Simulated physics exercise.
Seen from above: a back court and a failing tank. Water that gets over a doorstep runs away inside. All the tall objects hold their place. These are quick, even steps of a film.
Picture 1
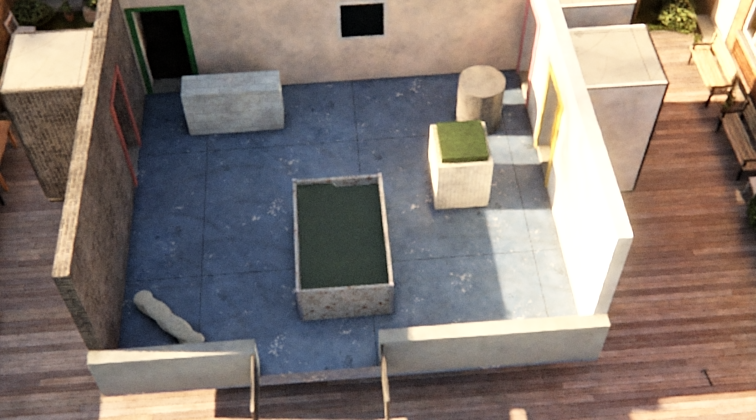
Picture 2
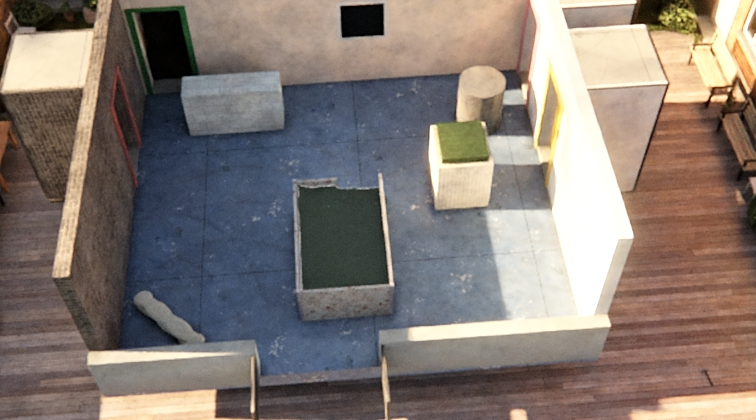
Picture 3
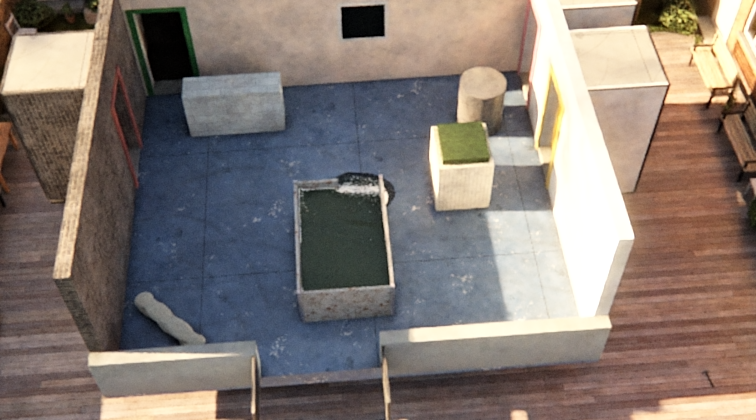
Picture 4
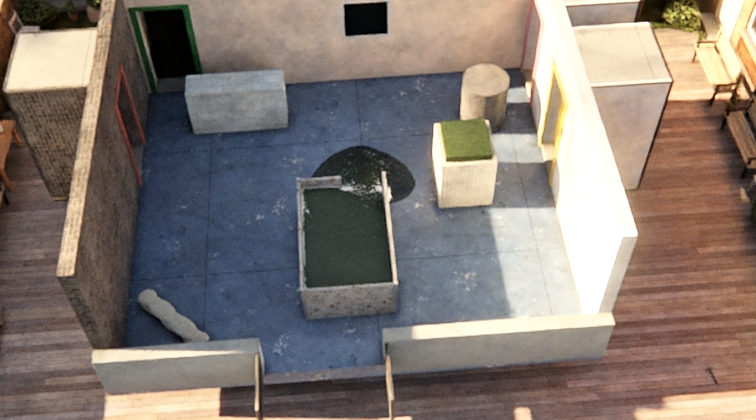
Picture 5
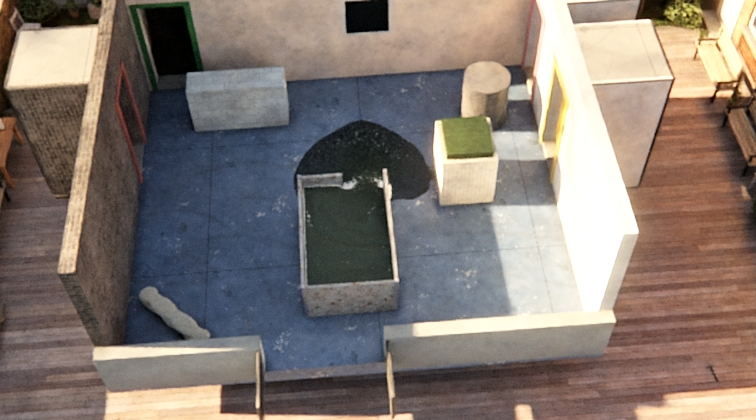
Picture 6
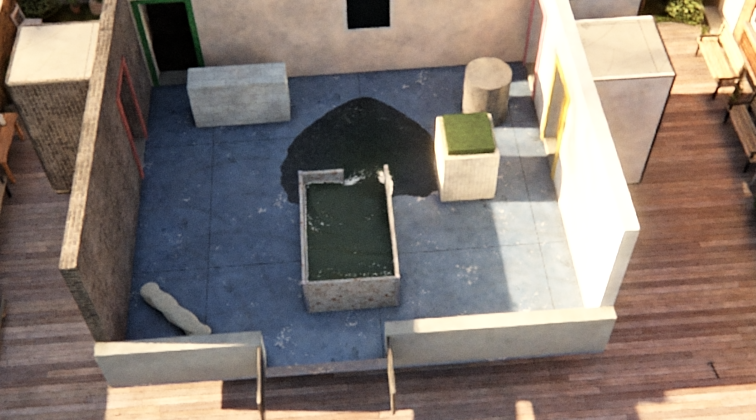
In the video, seen from above, a rectangular tank of dark green water stands in a walled court among still blocks; its far side breaks open, and water pours out, spreading in a widening dark patch toward the back wall.
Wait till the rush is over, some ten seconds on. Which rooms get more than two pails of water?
The yellow door admits no more than that; the pink door lets in a lot; the green door admits no more than that; the red door admits no more than that.
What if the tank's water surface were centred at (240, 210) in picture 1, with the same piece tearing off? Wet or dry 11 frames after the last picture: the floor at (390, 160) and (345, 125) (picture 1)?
One after the other: Dry, wet.
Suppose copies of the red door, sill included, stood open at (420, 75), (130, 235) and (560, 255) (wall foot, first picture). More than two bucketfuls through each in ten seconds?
In that order: Goes over, stays under, is under.
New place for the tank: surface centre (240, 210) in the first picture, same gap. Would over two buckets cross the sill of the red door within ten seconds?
In short: Red goes over.
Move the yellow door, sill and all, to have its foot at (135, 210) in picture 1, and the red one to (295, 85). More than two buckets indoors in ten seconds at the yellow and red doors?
Then: The yellow one takes less, the red one floods.
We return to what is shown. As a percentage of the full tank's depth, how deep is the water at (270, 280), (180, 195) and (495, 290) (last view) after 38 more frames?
About 0, 6 and 2 per cent.
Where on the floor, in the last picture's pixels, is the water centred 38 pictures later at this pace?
At about (349, 164).
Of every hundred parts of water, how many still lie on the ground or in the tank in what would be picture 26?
Roughly 98 per cent.
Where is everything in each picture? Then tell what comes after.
In the first picture, the tank at (341, 233) is whole and still.
In the second picture, water pours out on the tank's far side and has run to a hidden place.
In the third picture, water pours out on the tank's far side and has run to (345, 177).
In the fourth picture, the front is at (367, 150), out from the gap on the tank's far side.
In the fifth picture, water pours out on the tank's far side and has run to (369, 125).
In the sixth picture, water pours out on the tank's far side and has run to (371, 101).
A moment on, water covers 25 % of the floor; the yellow door not reached, the pink door not reached, the green door not reached, the red door not reached.
Next, water covers 30 % of the floor; the yellow door not reached, the pink door not reached, the green door not reached, the red door not reached.
Then, water covers 40 % of the floor; the yellow door wet at the sill, nothing in, the pink door over two buckets in, the green door wet at the sill, nothing in, the red door wet at the sill, nothing in.
Later, water covers 60 % of the floor; the yellow door wet at the sill, nothing in, the pink door over two buckets in, the green door wet at the sill, nothing in, the red door under two buckets in.
In the end, water covers 90 % of the floor; the yellow door wet at the sill, nothing in, the pink door over two buckets in, the green door wet at the sill, nothing in, the red door under two buckets in.
